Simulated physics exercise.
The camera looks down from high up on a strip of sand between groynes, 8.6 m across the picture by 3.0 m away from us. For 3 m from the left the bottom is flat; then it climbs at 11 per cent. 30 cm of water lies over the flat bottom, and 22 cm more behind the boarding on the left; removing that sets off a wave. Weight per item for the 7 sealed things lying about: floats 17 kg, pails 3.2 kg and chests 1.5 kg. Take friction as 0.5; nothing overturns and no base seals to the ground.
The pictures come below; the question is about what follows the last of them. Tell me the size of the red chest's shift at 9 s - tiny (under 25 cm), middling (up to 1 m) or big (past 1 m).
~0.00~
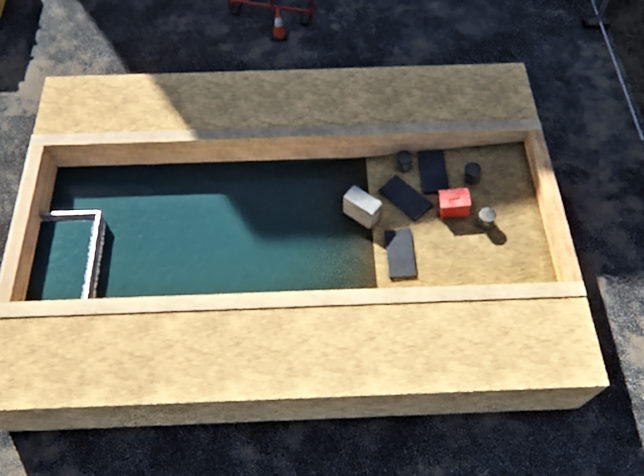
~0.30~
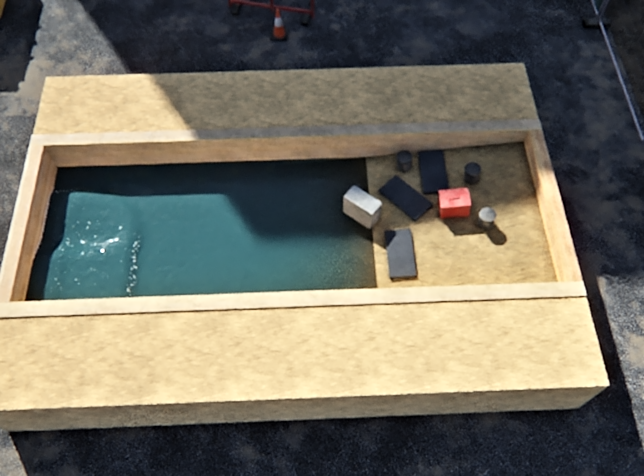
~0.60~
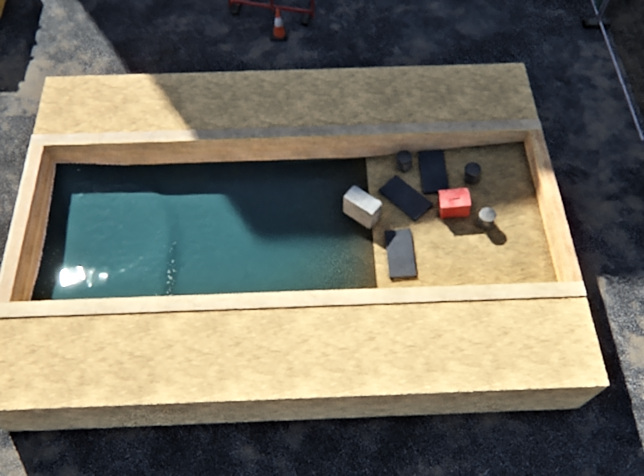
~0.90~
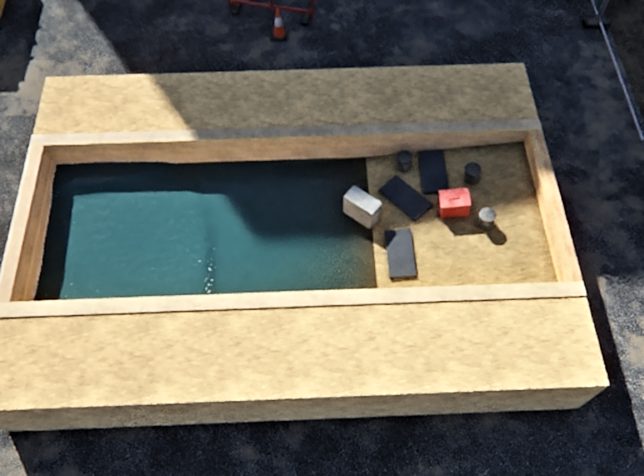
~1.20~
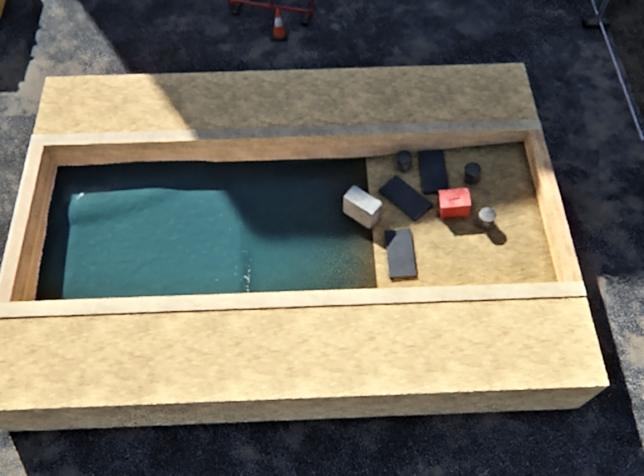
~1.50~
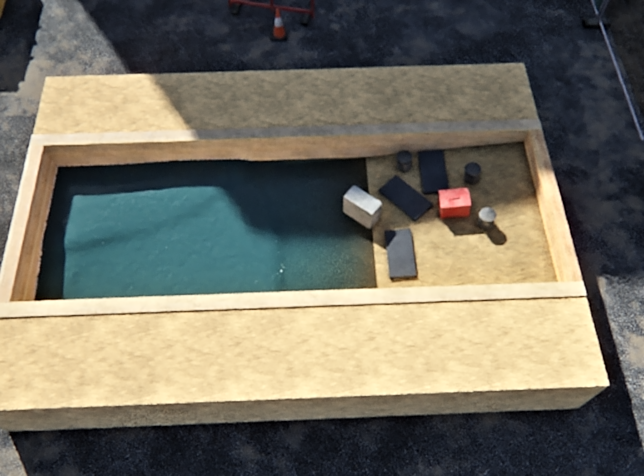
Fixed, more or less.
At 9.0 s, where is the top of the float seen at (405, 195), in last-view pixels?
Estimated top position: Near (348, 186).
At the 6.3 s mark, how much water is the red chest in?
About 0 cm.
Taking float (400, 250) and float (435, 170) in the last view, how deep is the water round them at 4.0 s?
Depth approx. 4 cm / 3 cm.
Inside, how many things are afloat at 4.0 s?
I'd say 1 of them.
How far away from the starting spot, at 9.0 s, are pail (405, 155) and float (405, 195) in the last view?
In turn: 80 cm, 100 cm.
After 2.1 s the red chest is near (457, 198), 0.0 m from its start, aground; 0 afloat.
After 4.0 s the red chest is near (457, 198), 0.0 m from its start, aground; 1 afloat.
After 6.3 s the red chest is near (457, 198), 0.0 m from its start, aground; 0 afloat.
After 9.0 s the red chest is near (457, 198), 0.0 m from its start, aground; 0 afloat.
